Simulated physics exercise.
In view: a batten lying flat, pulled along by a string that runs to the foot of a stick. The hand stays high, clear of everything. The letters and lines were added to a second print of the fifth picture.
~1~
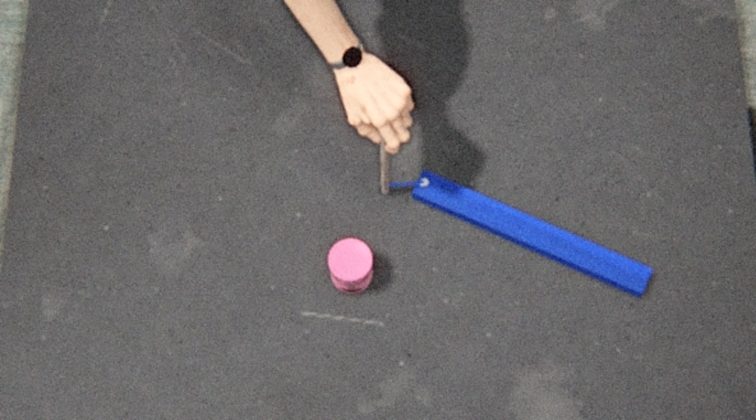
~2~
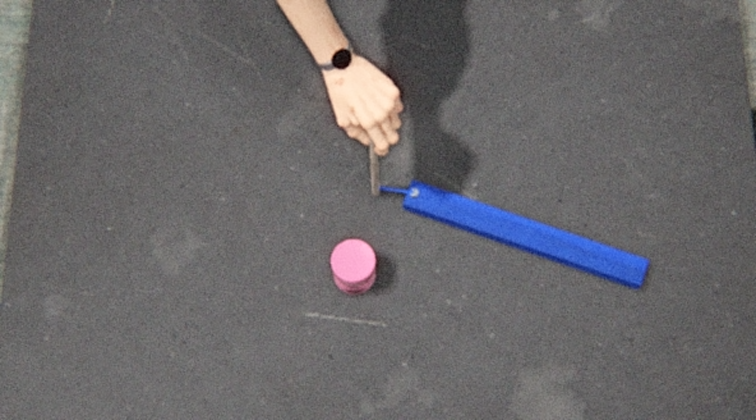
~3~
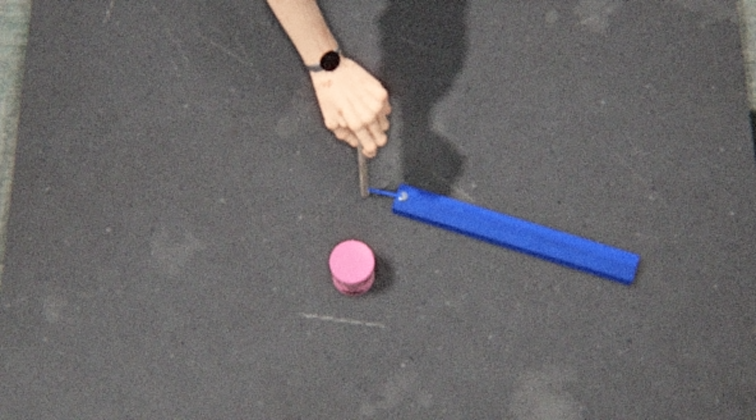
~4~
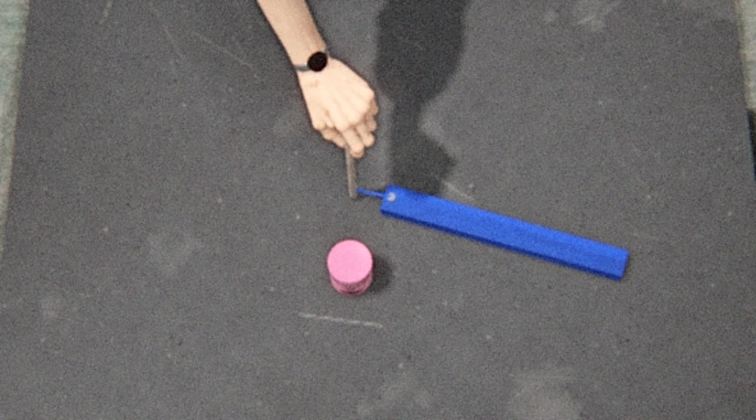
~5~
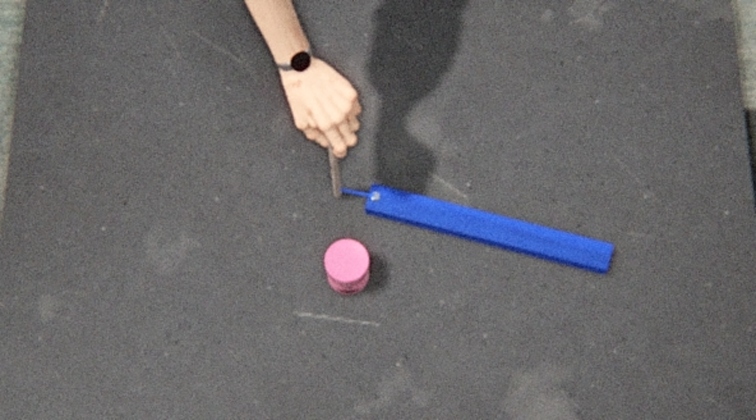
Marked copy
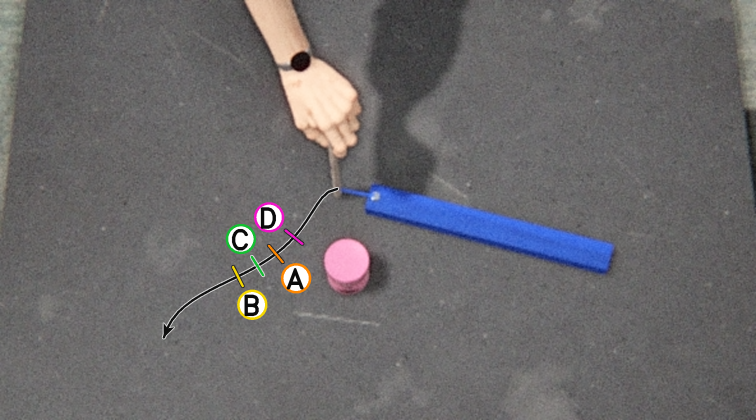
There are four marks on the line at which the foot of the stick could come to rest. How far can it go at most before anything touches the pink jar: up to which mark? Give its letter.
D is the last safe stop.
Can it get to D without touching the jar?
Yes.
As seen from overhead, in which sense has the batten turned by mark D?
For that mark, anticlockwise.
On the marked copy, A at (276, 254); B at (238, 276); C at (258, 266); D at (294, 237); the route from (337, 189) via (252, 269) to (164, 338).
With D. Early on, foot of the stick (319, 204), middle of the batten (472, 225).
Further on, foot of the stick (307, 221), middle of the batten (462, 227).
At the end, foot of the stick (294, 238), middle of the batten (450, 230); nothing has been touched.
As for the rest, A is too far, the jar has been hit; B is too far, the jar has been hit; C is too far, the jar has been hit.
